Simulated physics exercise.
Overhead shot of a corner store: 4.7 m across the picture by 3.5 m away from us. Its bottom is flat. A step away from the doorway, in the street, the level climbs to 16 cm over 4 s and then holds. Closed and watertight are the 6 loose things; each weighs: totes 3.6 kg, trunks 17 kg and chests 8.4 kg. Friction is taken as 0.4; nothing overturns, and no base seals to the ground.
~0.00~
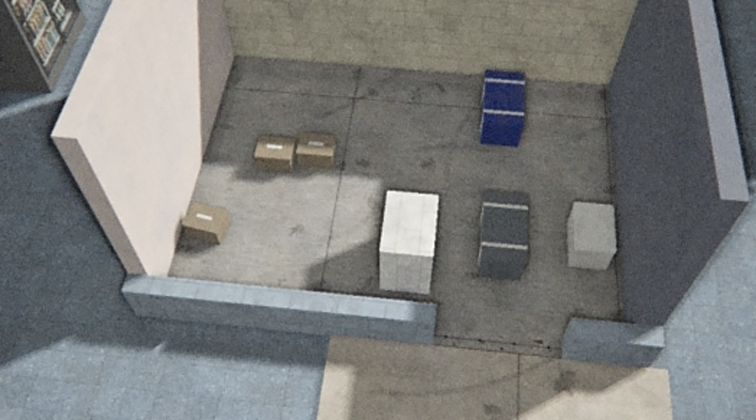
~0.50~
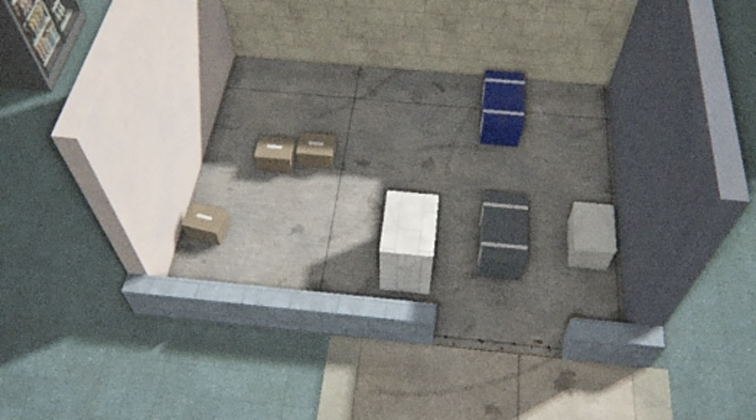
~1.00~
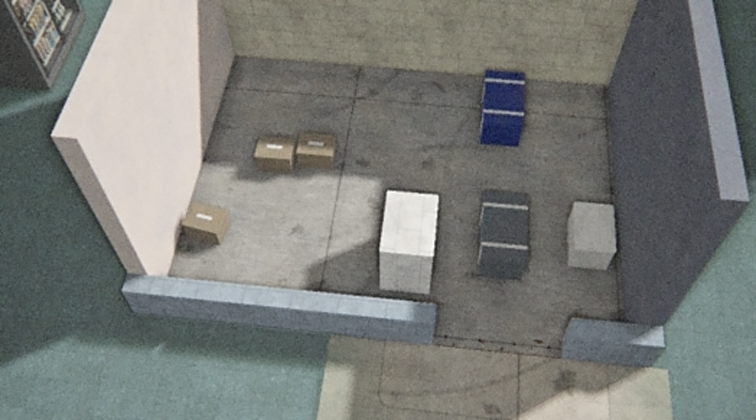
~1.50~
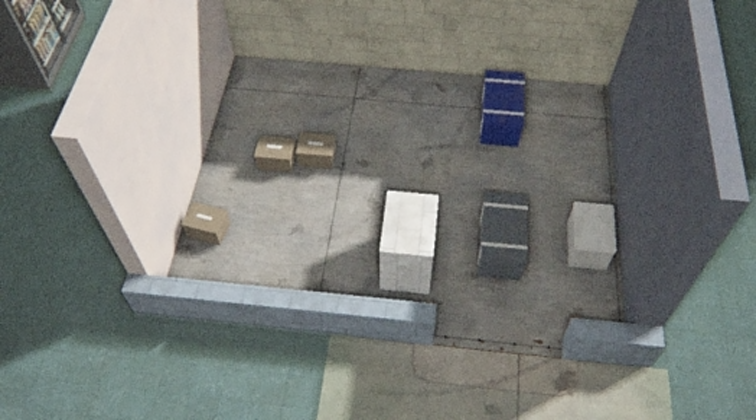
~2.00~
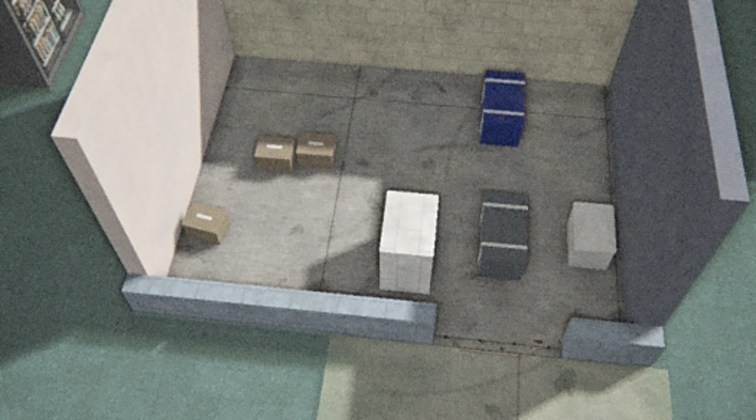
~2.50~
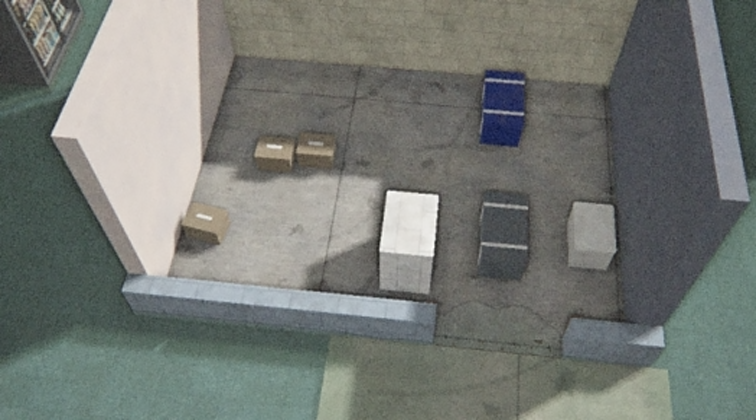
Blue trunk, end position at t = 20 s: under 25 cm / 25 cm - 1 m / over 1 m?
Result: A large displacement.
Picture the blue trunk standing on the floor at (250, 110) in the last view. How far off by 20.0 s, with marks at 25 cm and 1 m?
What happens is it gets pushed a long way.
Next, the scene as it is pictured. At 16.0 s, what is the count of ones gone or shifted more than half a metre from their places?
6 in all.
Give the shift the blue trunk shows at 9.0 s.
It has shifted about 100 cm.
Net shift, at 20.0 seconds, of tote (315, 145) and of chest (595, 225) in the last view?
The first is 80 cm from its start, the second 400 cm.
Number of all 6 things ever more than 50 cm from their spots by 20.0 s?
That makes 6.
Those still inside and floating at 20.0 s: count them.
That would be 6 of them.
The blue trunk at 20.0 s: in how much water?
Roughly 13 cm at that moment.
After 4.0 s the blue trunk is near (504, 97), 0.0 m from its start, aground; 0 afloat.
After 9.0 s the blue trunk is near (413, 72), 1.1 m from its start, afloat; 3 afloat.
After 16.0 s the blue trunk is near (278, 265), 3.3 m from its start, afloat; 6 afloat.
After 20.0 s the blue trunk is near (284, 260), 3.2 m from its start, afloat; 6 afloat.
